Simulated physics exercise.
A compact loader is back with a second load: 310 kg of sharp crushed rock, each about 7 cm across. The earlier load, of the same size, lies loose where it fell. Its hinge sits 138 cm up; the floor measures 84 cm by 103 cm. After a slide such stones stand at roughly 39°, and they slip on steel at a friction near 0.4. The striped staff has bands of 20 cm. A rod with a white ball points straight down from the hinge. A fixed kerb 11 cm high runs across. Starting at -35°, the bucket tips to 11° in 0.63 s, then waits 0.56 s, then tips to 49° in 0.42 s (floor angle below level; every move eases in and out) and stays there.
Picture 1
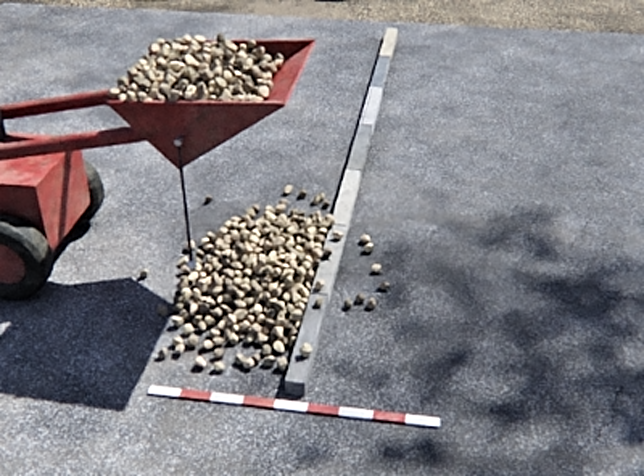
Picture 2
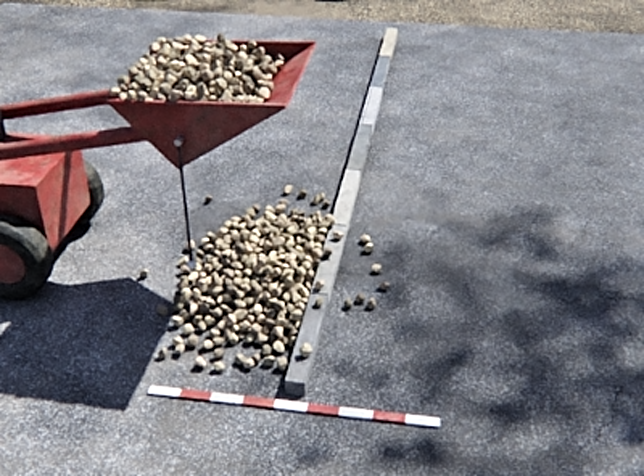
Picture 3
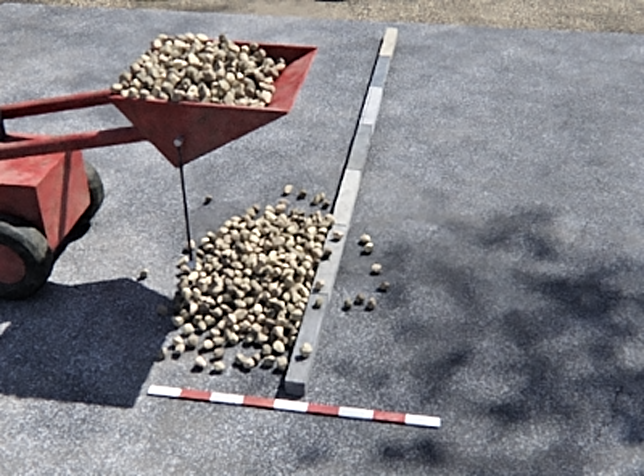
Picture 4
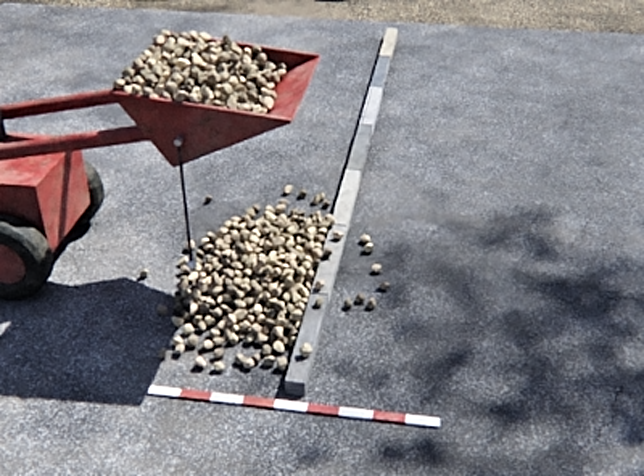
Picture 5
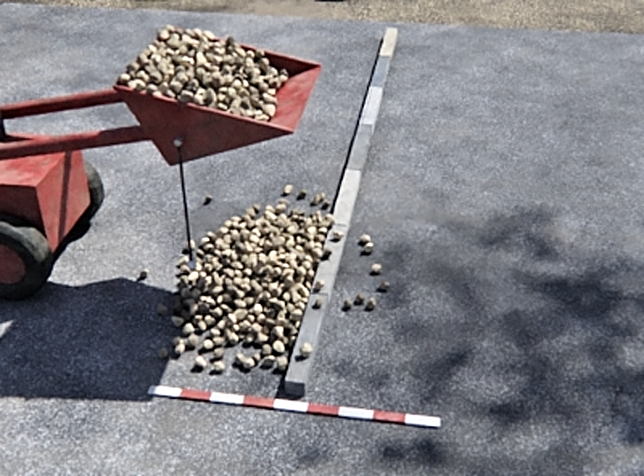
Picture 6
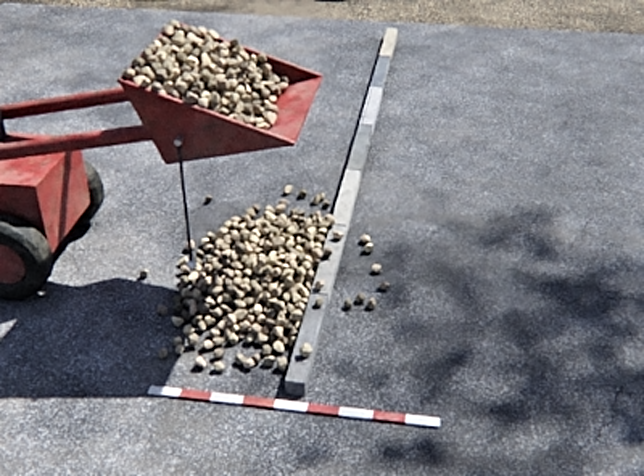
In this clip, a red wheeled machine's raised bucket, heaped with pale stones, tilts slightly down to the right with its load still inside, while a loose pile below lies still against a kerb, with a few stones beyond.
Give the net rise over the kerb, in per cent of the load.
About 52 per cent.
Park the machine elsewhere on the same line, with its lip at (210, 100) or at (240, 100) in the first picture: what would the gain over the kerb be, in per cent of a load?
First some 5, then 20 per cent.
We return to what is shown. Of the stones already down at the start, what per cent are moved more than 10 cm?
Roughly 0 per cent of them.
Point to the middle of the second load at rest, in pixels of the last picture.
Their middle is at about (338, 274).
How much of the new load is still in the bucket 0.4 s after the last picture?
Roughly 100 per cent is still inside.
Then, 0.2 s after the last picture the floor is at 4°; in per cent of one load, 100 in the bucket, 99 on this side of the kerb, 1 over the kerb; the foremost stones are at (362, 280).
Then, 0.4 s after the last picture the floor is at 11°; in per cent of one load, 99 in the bucket, 100 on this side of the kerb, 1 over the kerb; the foremost stones are at (362, 280).
Then, 1.8 s after the last picture the floor is at 49°; in per cent of one load, 7 in the bucket, 175 on this side of the kerb, 19 over the kerb; the foremost stones are at (387, 276).
Then, 4.3 s after the last picture the floor is at 49°; in per cent of one load, 0 in the bucket, 148 on this side of the kerb, 53 over the kerb; the foremost stones are at (477, 309). Net gain over the kerb, 52.
